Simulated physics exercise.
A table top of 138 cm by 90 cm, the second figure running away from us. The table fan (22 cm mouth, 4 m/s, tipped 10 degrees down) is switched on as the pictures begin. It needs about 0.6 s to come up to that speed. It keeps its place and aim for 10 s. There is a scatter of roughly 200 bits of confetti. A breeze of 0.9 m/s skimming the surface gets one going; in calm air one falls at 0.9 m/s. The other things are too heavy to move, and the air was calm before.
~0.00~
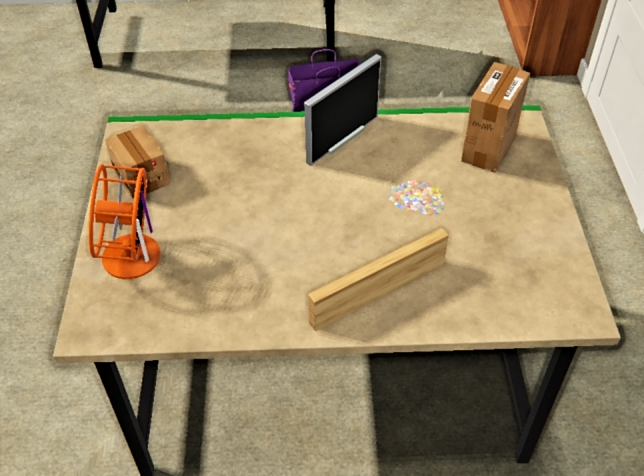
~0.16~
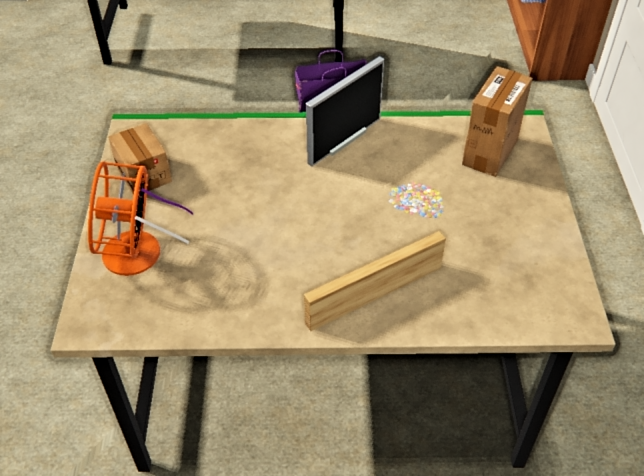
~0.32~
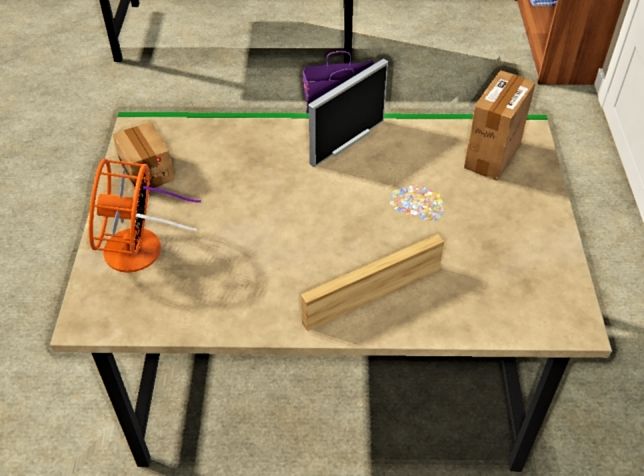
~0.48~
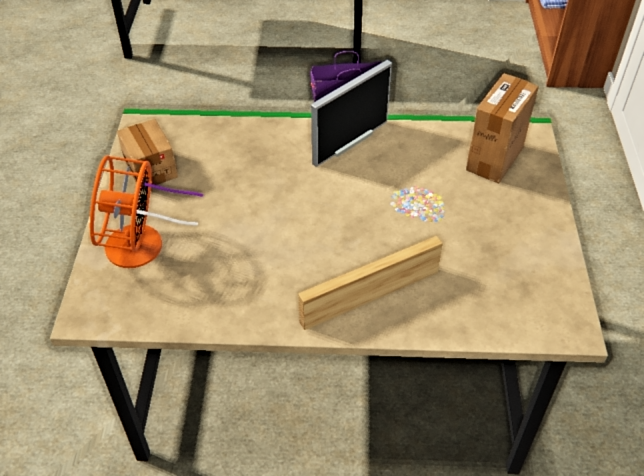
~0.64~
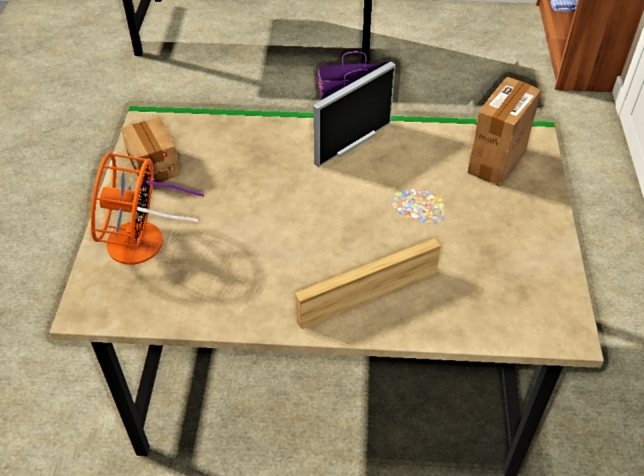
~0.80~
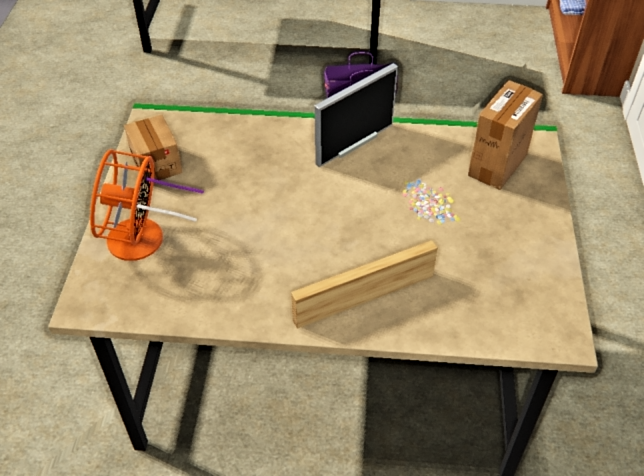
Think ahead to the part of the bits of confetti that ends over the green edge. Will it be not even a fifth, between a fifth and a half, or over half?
The share over the green edge is between a fifth and a half.
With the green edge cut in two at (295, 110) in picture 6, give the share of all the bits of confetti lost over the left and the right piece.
About 0 % left and 40 % right.
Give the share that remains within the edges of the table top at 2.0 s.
About 15 %.
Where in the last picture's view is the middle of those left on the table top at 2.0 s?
Near (486, 178).
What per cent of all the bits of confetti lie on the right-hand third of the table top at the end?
About 10 %.
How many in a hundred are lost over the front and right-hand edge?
Roughly 0 % front, 50 % right-hand.
After 2.0 s the count stands so, 38 % are over the green edge; the middle of those still in play is near (486, 178).
After 3.2 s the count stands so, 38 % are over the green edge.
After 5.5 s the count stands so, 38 % are over the green edge.
After 10.0 s, at the end, 38 % are over the green edge.
